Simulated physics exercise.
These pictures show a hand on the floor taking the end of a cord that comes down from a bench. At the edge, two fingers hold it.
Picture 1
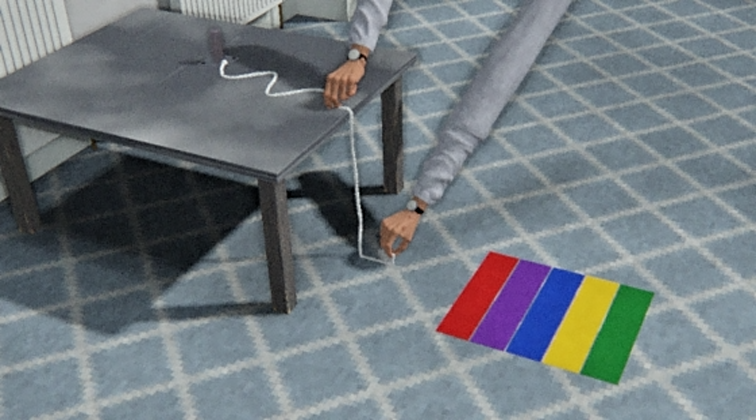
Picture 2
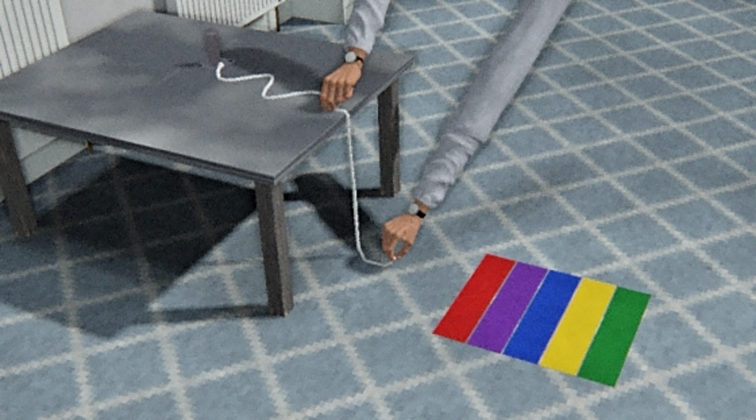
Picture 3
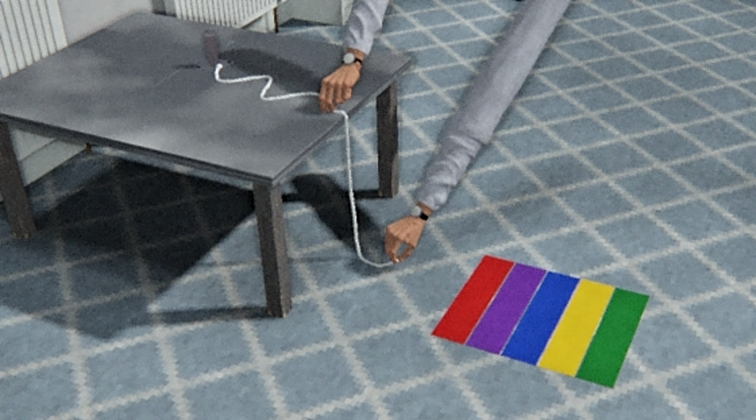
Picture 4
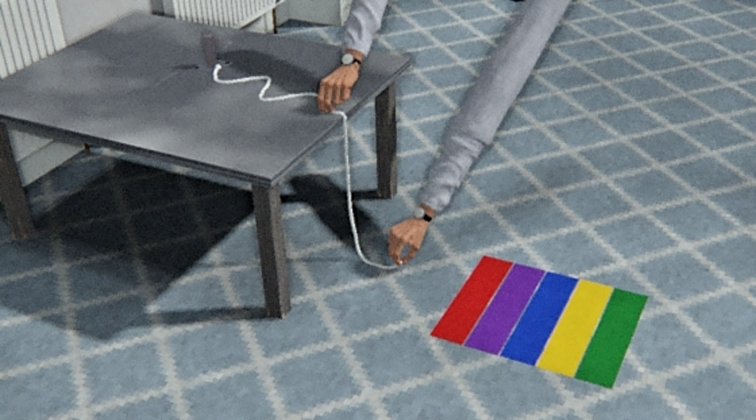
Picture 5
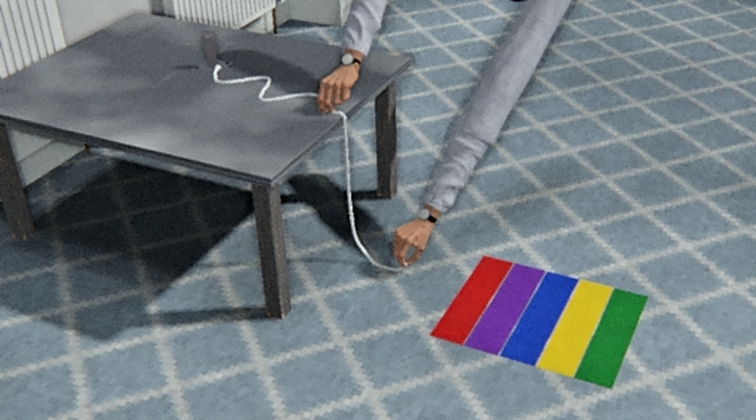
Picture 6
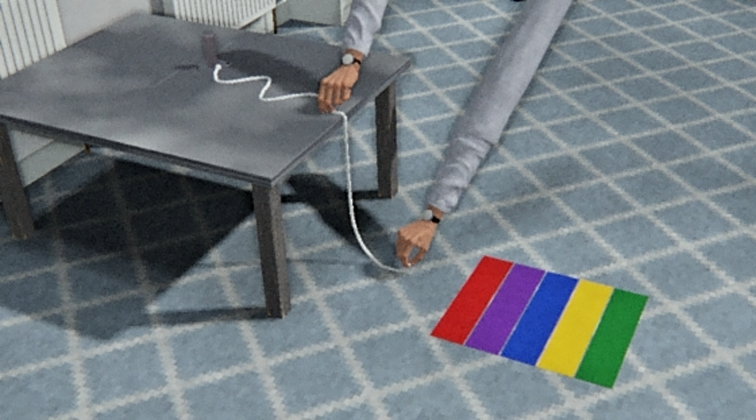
Hand near the floor slowly drawing a white cord's end slightly right beside coloured stripes, another hand staying at the table edge.
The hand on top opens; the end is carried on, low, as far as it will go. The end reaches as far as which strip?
As far as the yellow strip.
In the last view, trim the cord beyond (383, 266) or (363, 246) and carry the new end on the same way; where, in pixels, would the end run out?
The pixels are close to (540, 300) for the first and (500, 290) for the second.
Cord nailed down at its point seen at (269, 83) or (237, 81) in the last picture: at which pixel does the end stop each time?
Pixel positions per try: (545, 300); (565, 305).
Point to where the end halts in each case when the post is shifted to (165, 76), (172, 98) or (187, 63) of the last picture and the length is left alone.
Roughly (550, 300), (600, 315) and (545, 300).
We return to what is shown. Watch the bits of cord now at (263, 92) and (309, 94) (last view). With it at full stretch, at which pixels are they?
Final spots: (314, 93), then (367, 116).
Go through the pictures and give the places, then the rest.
In the first frame, end (393, 254); red (462, 320); purple (496, 330); blue (532, 340); yellow (568, 351); green (607, 362).
In the second frame, end (395, 258); cord through (219, 78) (271, 83) (299, 94) (344, 112) (353, 181) (357, 239).
In the third frame, end (398, 260).
In the fourth frame, end (401, 262); cord through (216, 80) (268, 85) (296, 96) (341, 114) (348, 182) (357, 242).
In the fifth frame, end (406, 264).
In the sixth frame, end (409, 264); cord through (216, 80) (268, 85) (296, 96) (341, 114) (349, 182) (361, 243).
Early on, end near (534, 297); over blue.
Midway, end near (567, 306); over yellow.
At the end of the slack, end near (587, 311); over yellow. Over yellow.
